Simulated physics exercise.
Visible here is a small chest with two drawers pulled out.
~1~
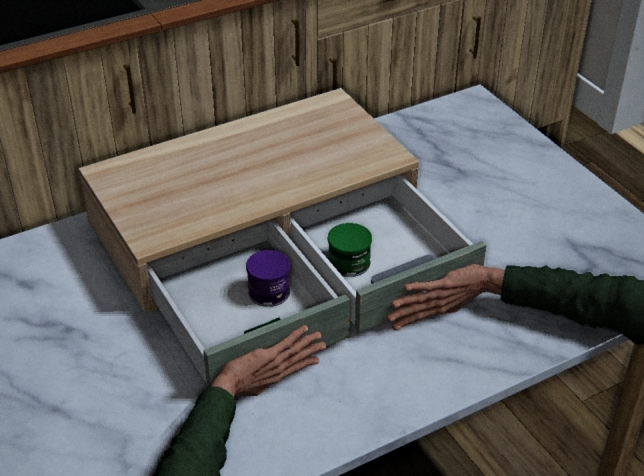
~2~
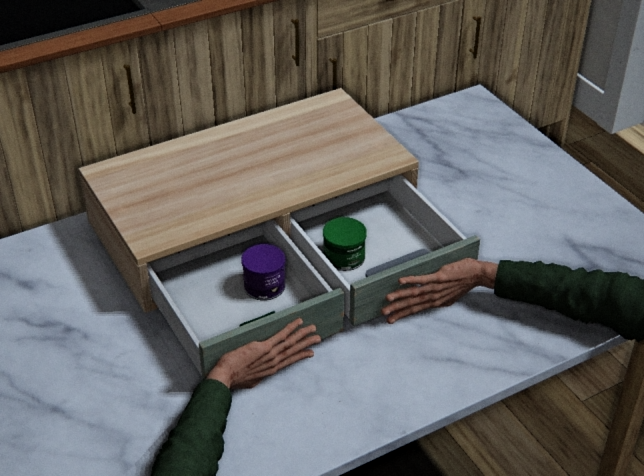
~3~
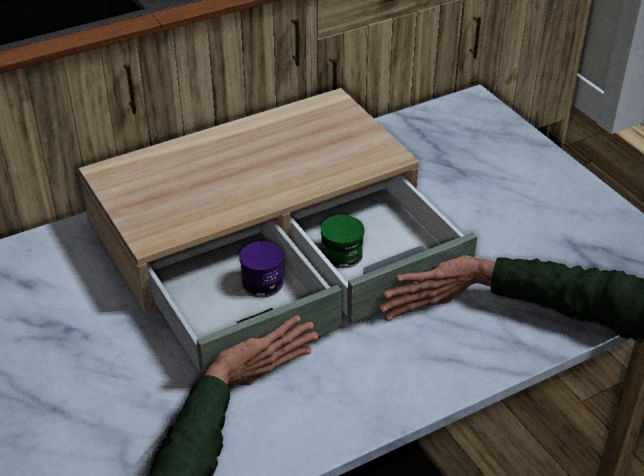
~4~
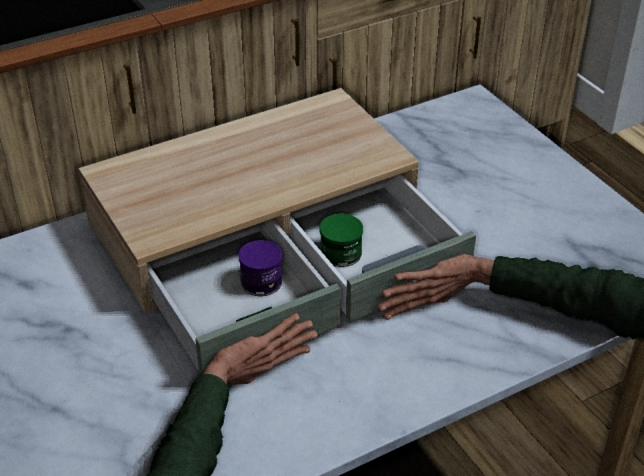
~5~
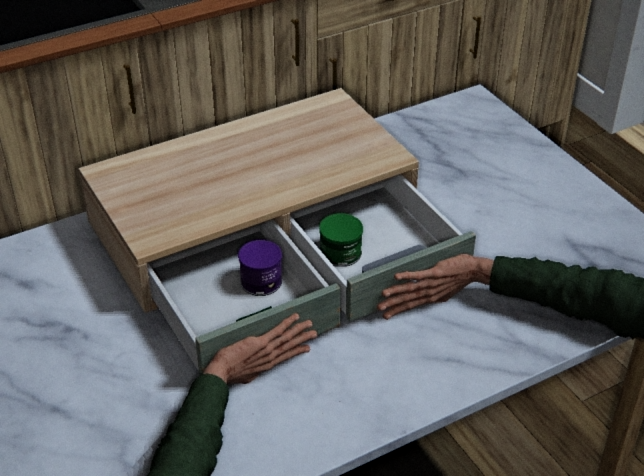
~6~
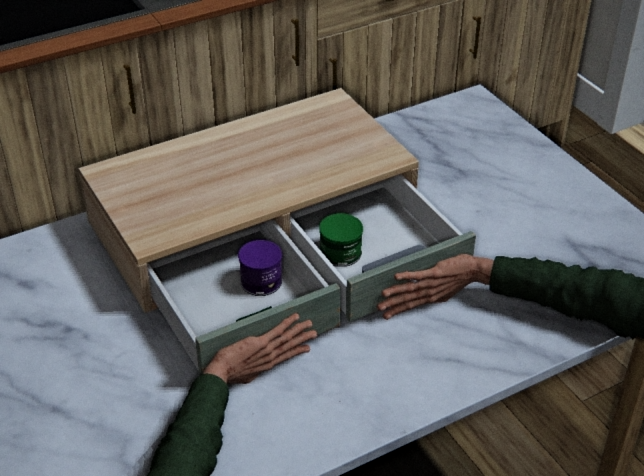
Two hands in dark green sleeves push the fronts of a small wooden chest's two open drawers slightly inward, then stay nearly still, with the purple tin on the left and the green pot on the right still in view.
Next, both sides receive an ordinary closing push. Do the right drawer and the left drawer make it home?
The right drawer will be pushed right in; the left drawer will be pushed right in.
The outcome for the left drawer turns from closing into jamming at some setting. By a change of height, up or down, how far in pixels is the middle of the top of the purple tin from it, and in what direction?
8 pixels upward.
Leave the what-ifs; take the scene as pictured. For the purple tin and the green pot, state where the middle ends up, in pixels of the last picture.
In the last picture, the purple tin sits at (208, 199) while the green pot sits at (283, 175).
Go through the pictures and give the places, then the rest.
Right drawer (381, 243) wide open; left drawer (244, 295) wide open; purple tin (269, 279), in the first frame.
Left drawer (239, 289) wide open; green pot (344, 244), in the second frame.
Right drawer (374, 235) wide open, in the third frame.
Left drawer (236, 285) wide open, in the fourth frame.
Right drawer (372, 234) wide open; chest (251, 191), in the fifth frame.
Right drawer (372, 234) wide open; left drawer (236, 284) wide open; purple tin (261, 268), in the sixth frame.
Then, 0.52 s on from there, right drawer about half in; left drawer about half in.
In the end, the right drawer shuts flush; the left drawer shuts flush.
